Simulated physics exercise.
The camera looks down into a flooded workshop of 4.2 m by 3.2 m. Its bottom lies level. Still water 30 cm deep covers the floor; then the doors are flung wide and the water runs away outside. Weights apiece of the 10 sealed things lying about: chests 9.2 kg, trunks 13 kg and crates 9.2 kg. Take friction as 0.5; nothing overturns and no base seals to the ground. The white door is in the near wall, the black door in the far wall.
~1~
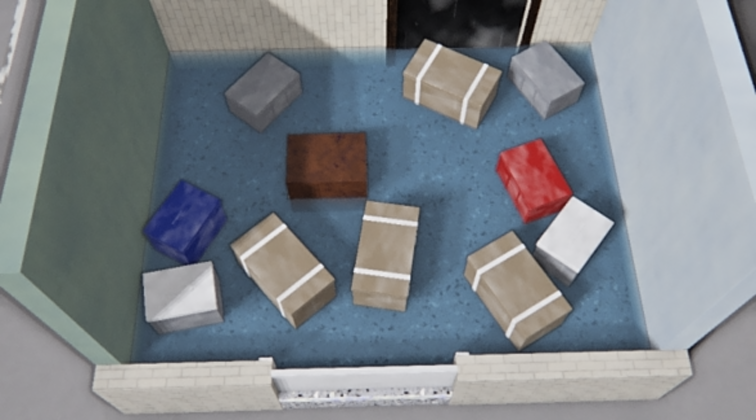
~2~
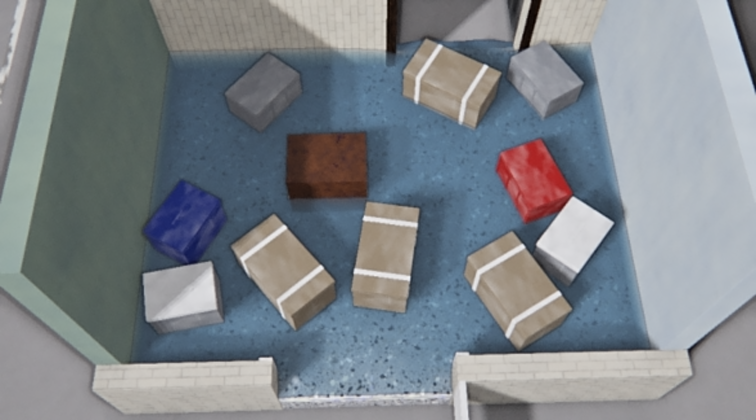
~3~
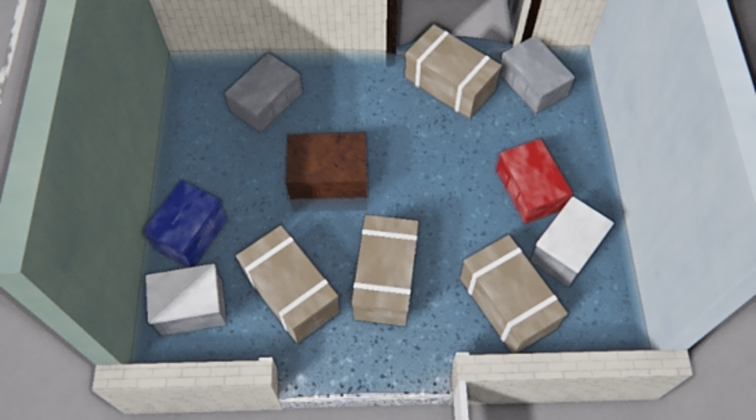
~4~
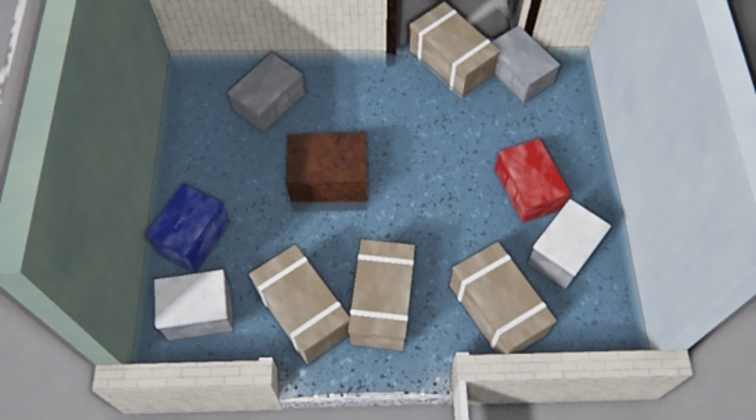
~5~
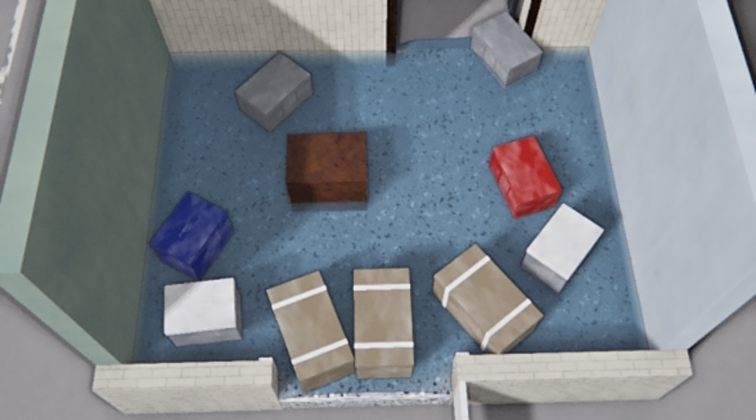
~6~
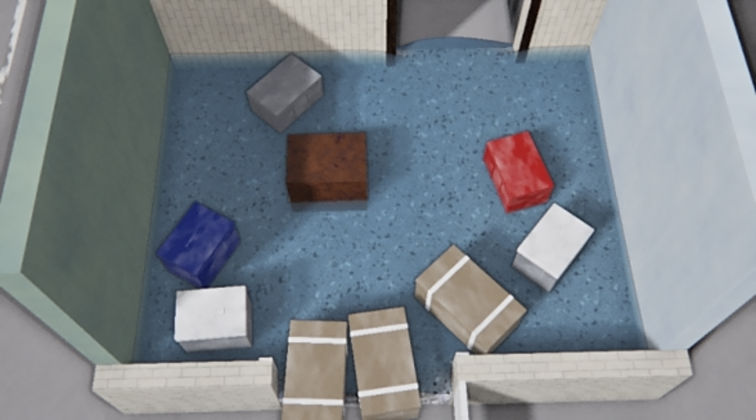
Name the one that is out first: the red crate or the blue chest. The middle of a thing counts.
The blue one.
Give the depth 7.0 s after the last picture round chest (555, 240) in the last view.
Roughly 10 cm.
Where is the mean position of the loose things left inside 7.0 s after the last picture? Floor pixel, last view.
Near (492, 197).
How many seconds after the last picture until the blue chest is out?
Near 6.0 s.
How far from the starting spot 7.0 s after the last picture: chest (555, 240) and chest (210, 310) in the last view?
In that order: 60 cm, washed out.
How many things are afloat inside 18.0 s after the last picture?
I count 0.
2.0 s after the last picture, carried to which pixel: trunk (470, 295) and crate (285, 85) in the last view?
Near (429, 309) and (325, 87).
Then, 2.0 s after the last picture the red crate is near (528, 153), 0.3 m from its start, afloat; the blue chest is near (218, 270), 0.6 m from its start, afloat; 4 of 10 are out; 6 afloat.
Then, 7.0 s after the last picture the red crate is near (496, 101), 0.9 m from its start, afloat; the blue chest has gone out (5.9 s after the last picture); 8 of 10 are out; 2 afloat.
Then, 14.0 s after the last picture the red crate has gone out (9.9 s after the last picture); the blue chest has gone out (5.9 s after the last picture); 9 of 10 are out; 0 afloat.
Then, 18.0 s after the last picture the red crate has gone out (9.9 s after the last picture); the blue chest has gone out (5.9 s after the last picture); 10 of 10 are out; 0 afloat.
